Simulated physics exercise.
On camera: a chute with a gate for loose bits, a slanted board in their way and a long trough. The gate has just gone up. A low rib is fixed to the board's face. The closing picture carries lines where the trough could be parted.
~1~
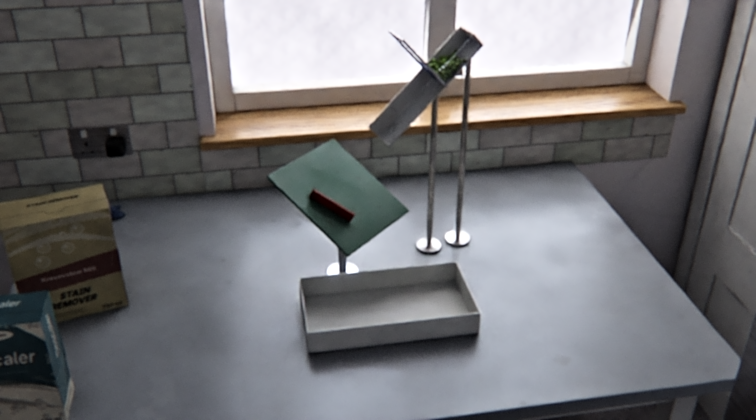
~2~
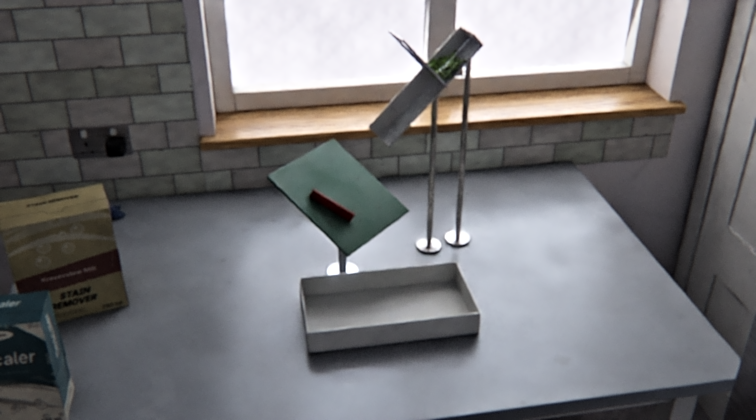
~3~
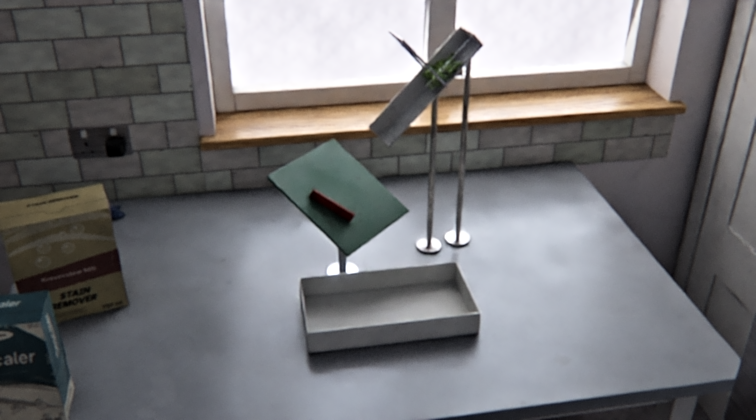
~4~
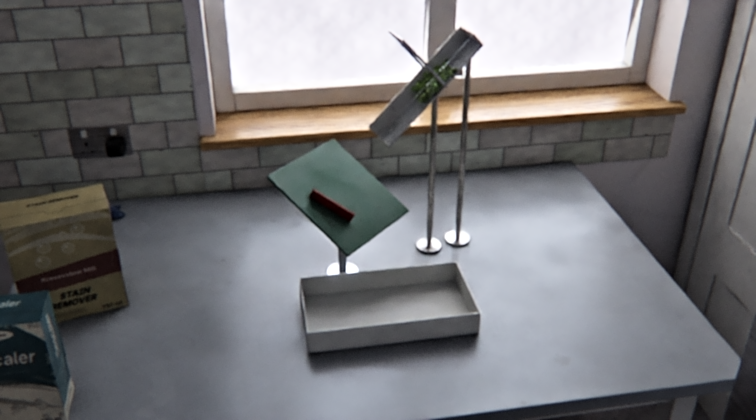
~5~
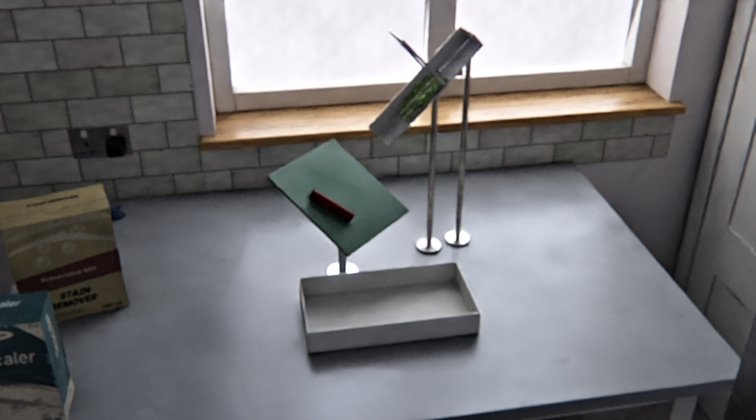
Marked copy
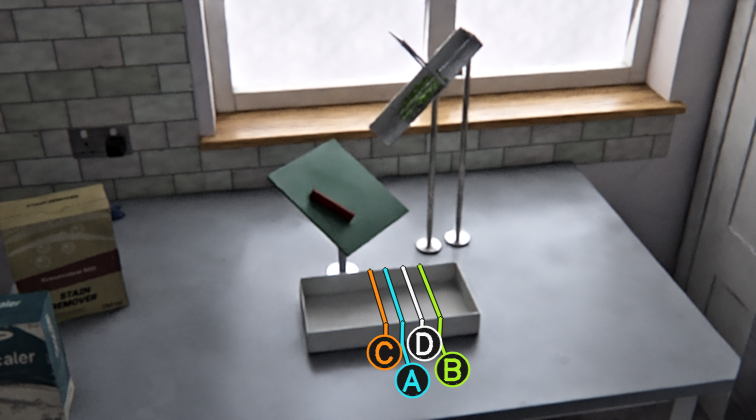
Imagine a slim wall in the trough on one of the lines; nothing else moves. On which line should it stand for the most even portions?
The answer is line D.
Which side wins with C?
More lands on the right.
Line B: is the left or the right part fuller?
More lands on the left.
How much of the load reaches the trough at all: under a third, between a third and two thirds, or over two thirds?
Over two thirds.
On the marked copy, line A crosses the front rim at (402, 322); line B crosses the front rim at (440, 317); line C crosses the front rim at (385, 324); line D crosses the front rim at (421, 319).
Choosing A, of what is caught, about a tenth on the left of the divider, the larger part on the right.
Choosing B, of what is caught, almost all on the left of the divider, about a tenth on the right.
Choosing C, of what is caught, just a few on the left of the divider, almost all on the right.
Choosing D, of what is caught, roughly half on the left of the divider, roughly half on the right.
